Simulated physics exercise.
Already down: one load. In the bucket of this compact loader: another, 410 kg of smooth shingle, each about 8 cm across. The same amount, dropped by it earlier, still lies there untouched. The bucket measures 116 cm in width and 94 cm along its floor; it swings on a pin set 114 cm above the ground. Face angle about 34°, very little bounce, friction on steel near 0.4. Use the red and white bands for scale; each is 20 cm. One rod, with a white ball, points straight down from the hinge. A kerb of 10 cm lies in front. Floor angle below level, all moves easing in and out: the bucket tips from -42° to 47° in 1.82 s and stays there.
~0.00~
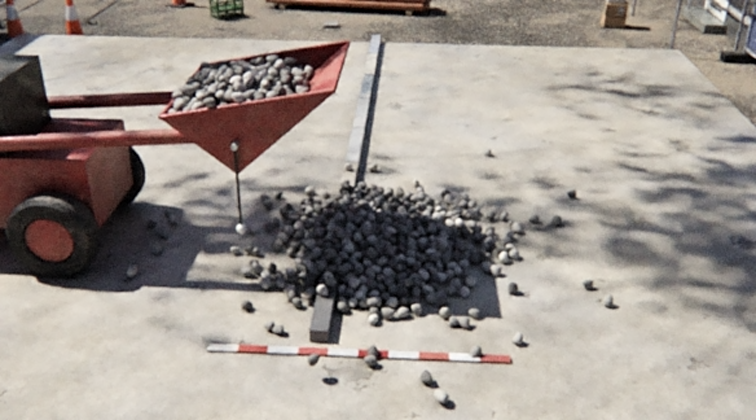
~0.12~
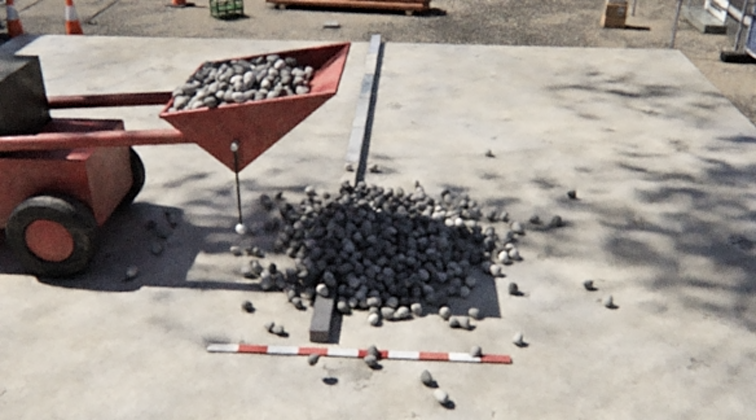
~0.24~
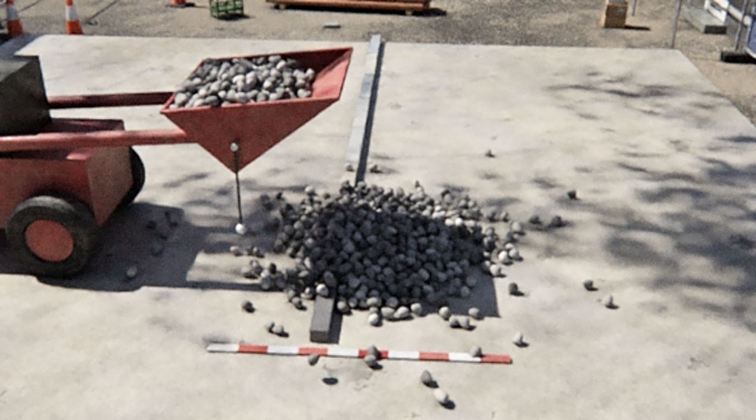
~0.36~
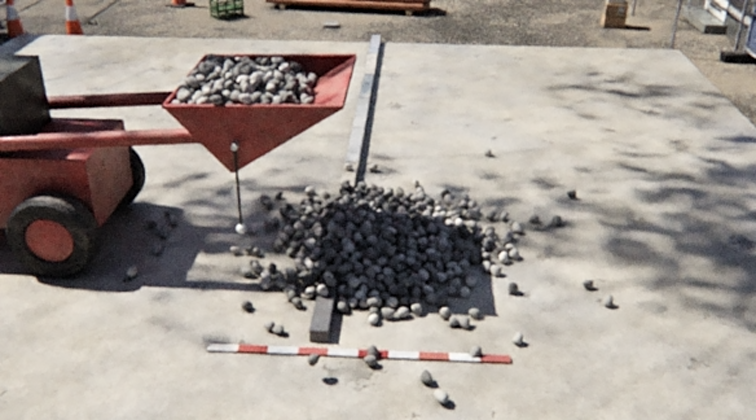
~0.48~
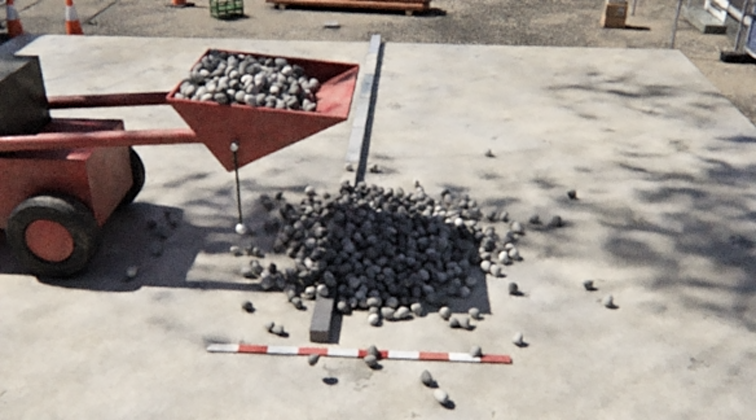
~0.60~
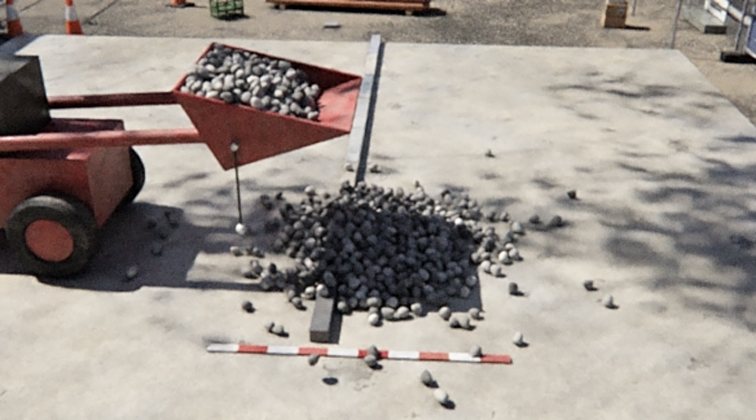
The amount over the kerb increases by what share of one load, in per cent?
By about 70 per cent of a load.
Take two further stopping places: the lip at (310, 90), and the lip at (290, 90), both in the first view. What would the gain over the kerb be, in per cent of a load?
Case one about 40 %, case two about 20 %.
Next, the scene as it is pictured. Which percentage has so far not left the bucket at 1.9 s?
Around 10 in a hundred.
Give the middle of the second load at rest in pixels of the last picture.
I'd say close to (368, 233).
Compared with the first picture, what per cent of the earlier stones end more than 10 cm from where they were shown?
I'd say roughly 25 per cent of them.
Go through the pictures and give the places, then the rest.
In the first picture, lip at (335, 91), floor tilted -42°, highest stones at (255, 72). The earlier load is highest near (348, 224), 20 cm above ground level, 25 % on this side of the kerb, 76 % over the kerb.
In the second picture, lip at (336, 93), floor tilted -41°, highest stones at (256, 72); the stones move at 0.1 m/s on average.
In the third picture, lip at (339, 98), floor tilted -38°, highest stones at (244, 69); the stones move at 0.1 m/s on average.
In the fourth picture, lip at (343, 107), floor tilted -33°, highest stones at (234, 70); the stones move at 0.2 m/s on average.
In the fifth picture, lip at (347, 119), floor tilted -27°, highest stones at (217, 66); the stones move at 0.2 m/s on average.
In the sixth picture, the bucket is at -19°, its lip at (350, 133); the top of the load is at (218, 59); the stones move at 0.3 m/s on average.
After 1.4 s the floor is at 33°; in per cent of one load, 91 in the bucket, 30 on this side of the kerb, 80 over the kerb; the foremost stones are at (549, 236).
After 1.9 s the floor is at 47°; in per cent of one load, 10 in the bucket, 59 on this side of the kerb, 133 over the kerb; the foremost stones are at (549, 236).
After 2.3 s the floor is at 47°; in per cent of one load, 0 in the bucket, 55 on this side of the kerb, 146 over the kerb; the foremost stones are at (555, 237).
After 4.9 s the floor is at 47°; in per cent of one load, 0 in the bucket, 55 on this side of the kerb, 146 over the kerb; the foremost stones are at (568, 242). Net gain over the kerb, 70.
